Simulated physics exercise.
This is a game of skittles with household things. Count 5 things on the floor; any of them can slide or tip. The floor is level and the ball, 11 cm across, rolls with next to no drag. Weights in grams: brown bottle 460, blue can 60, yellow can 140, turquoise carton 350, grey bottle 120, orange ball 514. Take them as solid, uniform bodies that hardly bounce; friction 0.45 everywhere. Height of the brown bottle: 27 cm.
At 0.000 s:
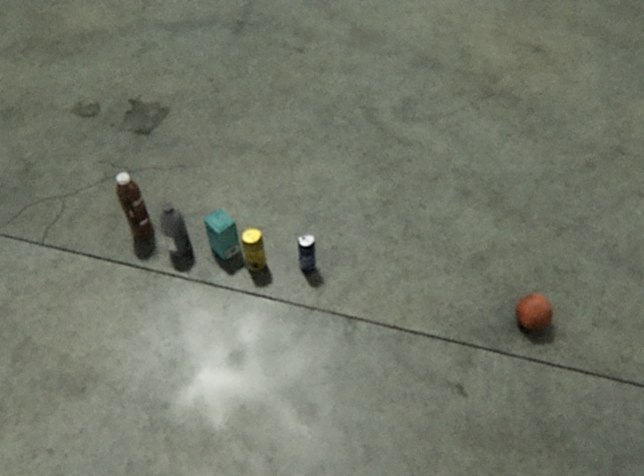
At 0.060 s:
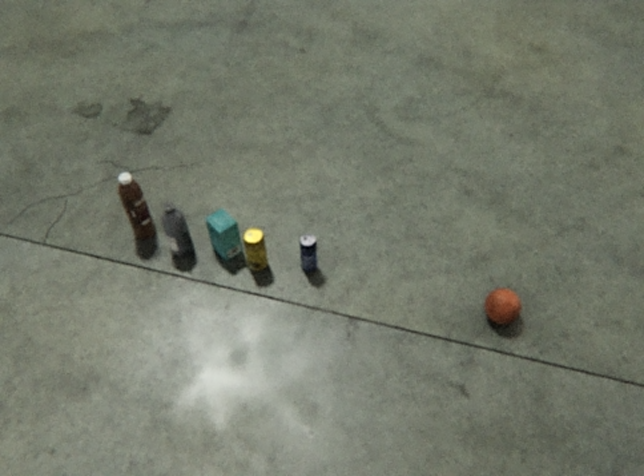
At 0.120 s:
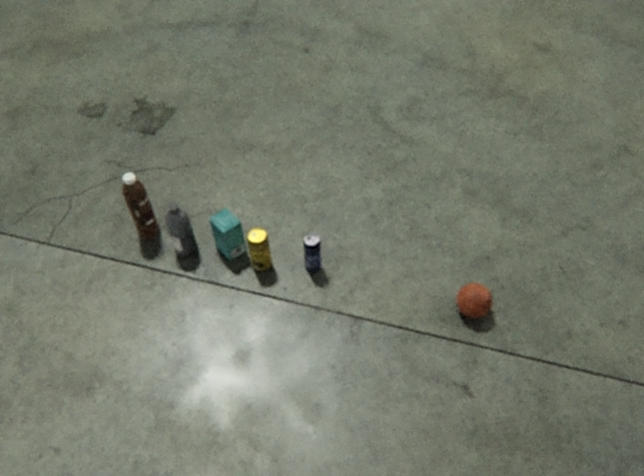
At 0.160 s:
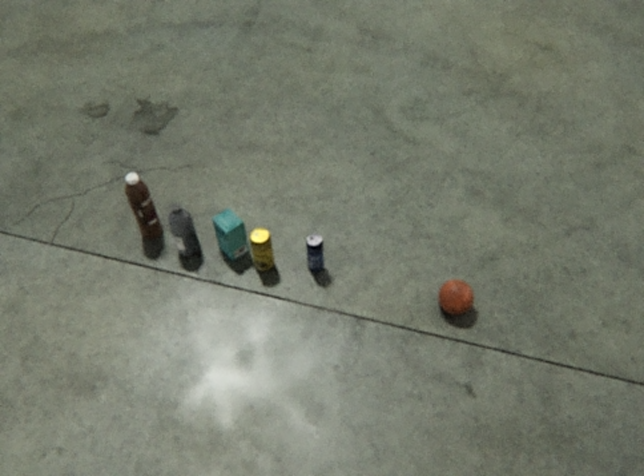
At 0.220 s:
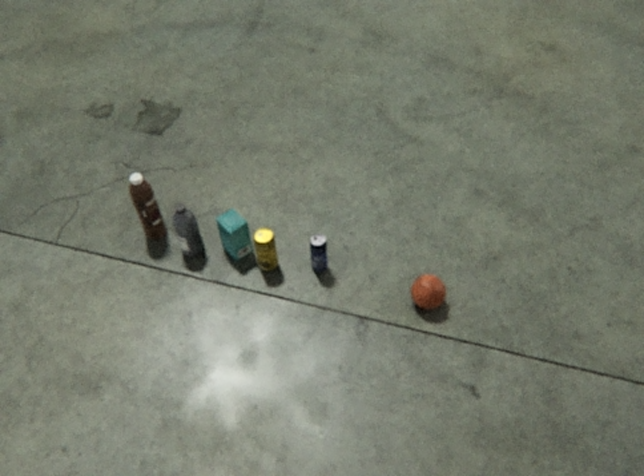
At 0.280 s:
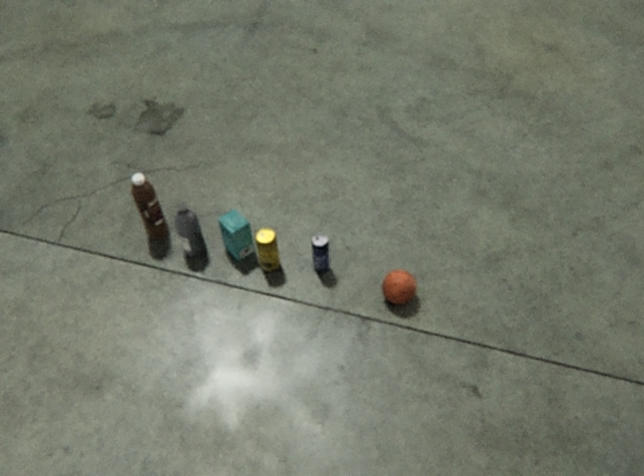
An orange ball rolls across a level grey concrete floor, seen from above at a slant, with a dark seam running across it and a pale patch of glare below. To the left stand a brown bottle, a grey bottle, a turquoise carton, a yellow can and a blue can. The ball rolls steadily leftward, closing the gap to the blue can, while the view drifts very slightly left.
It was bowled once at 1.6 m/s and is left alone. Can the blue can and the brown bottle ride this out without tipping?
The blue can falls over, the brown bottle is still upright.
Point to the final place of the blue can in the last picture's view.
Around (287, 232).
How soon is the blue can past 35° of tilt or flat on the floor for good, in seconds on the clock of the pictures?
Near 0.6 s.
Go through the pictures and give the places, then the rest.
Ball 0 cm along; orange ball (534, 312); blue can (307, 254); brown bottle (134, 206), in the first frame.
Ball 10 cm along; orange ball (503, 306); grey bottle (176, 228), in the second frame.
Ball 19 cm along; orange ball (475, 301); turquoise carton (228, 235), in the third frame.
Ball 26 cm along; orange ball (456, 297); yellow can (262, 250), in the fourth frame.
Ball 35 cm along; orange ball (428, 292); grey bottle (187, 228), in the fifth frame.
Ball 45 cm along; orange ball (399, 287); blue can (321, 254); brown bottle (149, 206), in the sixth frame.
By 0.58 s, ball 89 cm along; orange ball near (263, 271); blue can tilted 42° near (301, 231); yellow can 5 cm from its spot.
By 1.18 s, ball 157 cm along; orange ball near (50, 277); blue can on its side near (289, 231); yellow can 6 cm from its spot.
By 1.88 s, blue can on its side near (287, 232); yellow can 6 cm from its spot.
When it is over (2.3 s), lying over on the floor, blue can; the other 4 within 8 cm of the start. End places, in pixels of the last picture, blue can near (287, 232), brown bottle near (149, 206).
